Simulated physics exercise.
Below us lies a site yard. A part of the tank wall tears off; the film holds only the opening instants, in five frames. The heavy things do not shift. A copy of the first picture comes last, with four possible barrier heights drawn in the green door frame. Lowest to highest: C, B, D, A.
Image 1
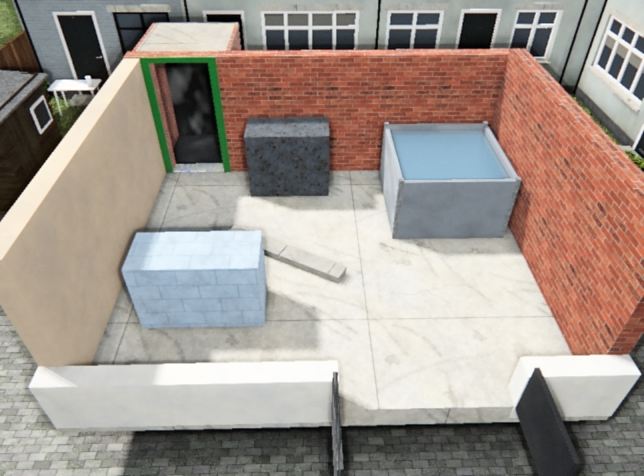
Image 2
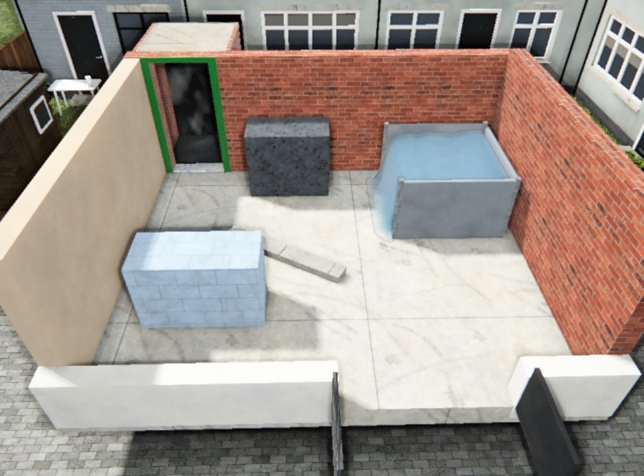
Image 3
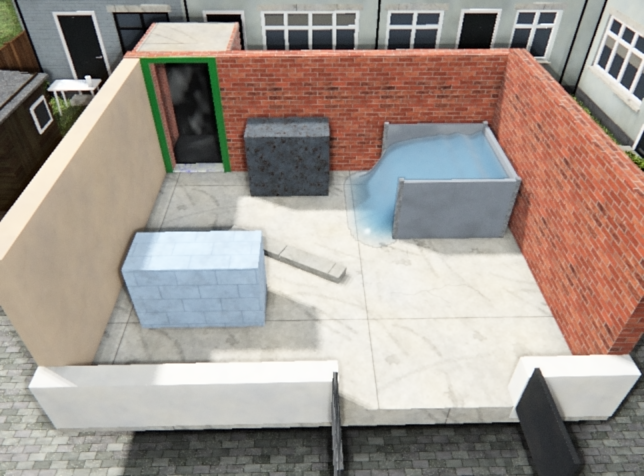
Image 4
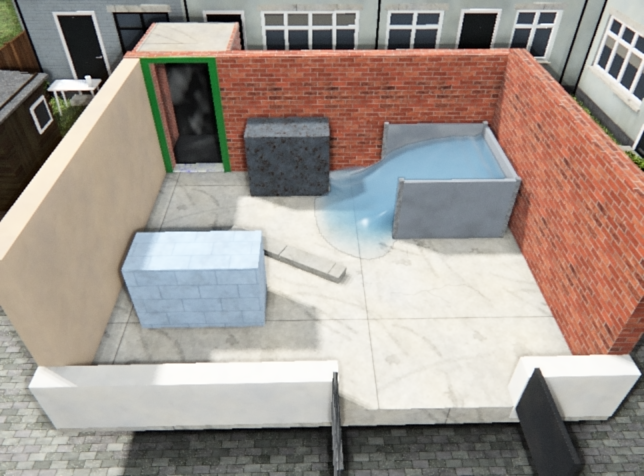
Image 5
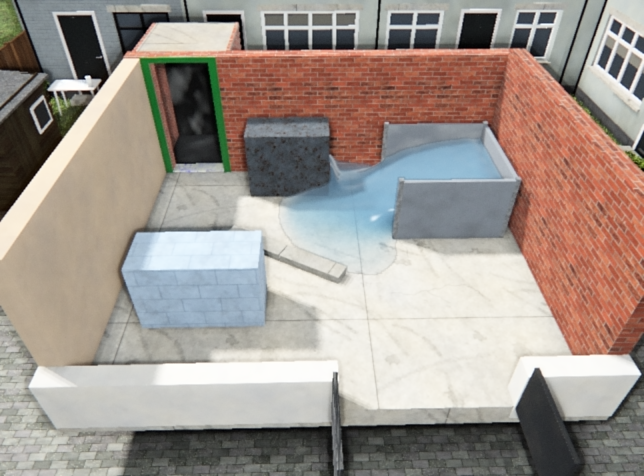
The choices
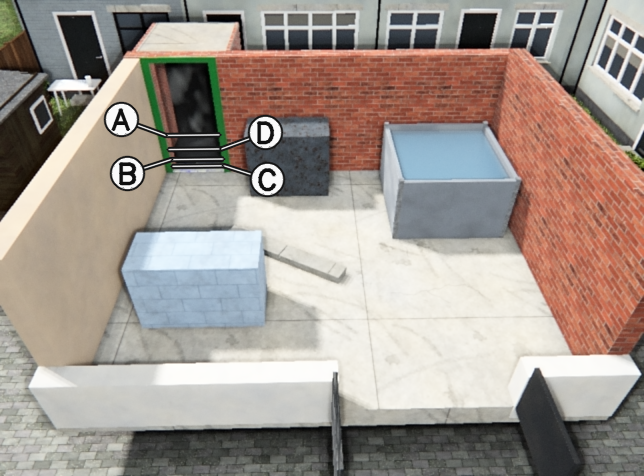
We see a walled yard with a green-framed doorway, a dark block and a pale block as water pours from the open left side of a grey tank, spreading leftward across the floor to the dark block and a low strip.
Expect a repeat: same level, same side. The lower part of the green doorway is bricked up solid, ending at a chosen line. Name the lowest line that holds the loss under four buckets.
Choose B.
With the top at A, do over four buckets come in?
No.
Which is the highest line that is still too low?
That would be C.
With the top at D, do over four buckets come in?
No, not at all.
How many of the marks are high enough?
Three.
On the marked copy, A at (192, 135); B at (197, 159); C at (198, 166); D at (195, 149); from the bottom up C, B, D, A.
With A, nothing gets over.
With B, a bucket or two gets in.
With C, about 12 bucketfuls get in.
With D, nothing gets over.
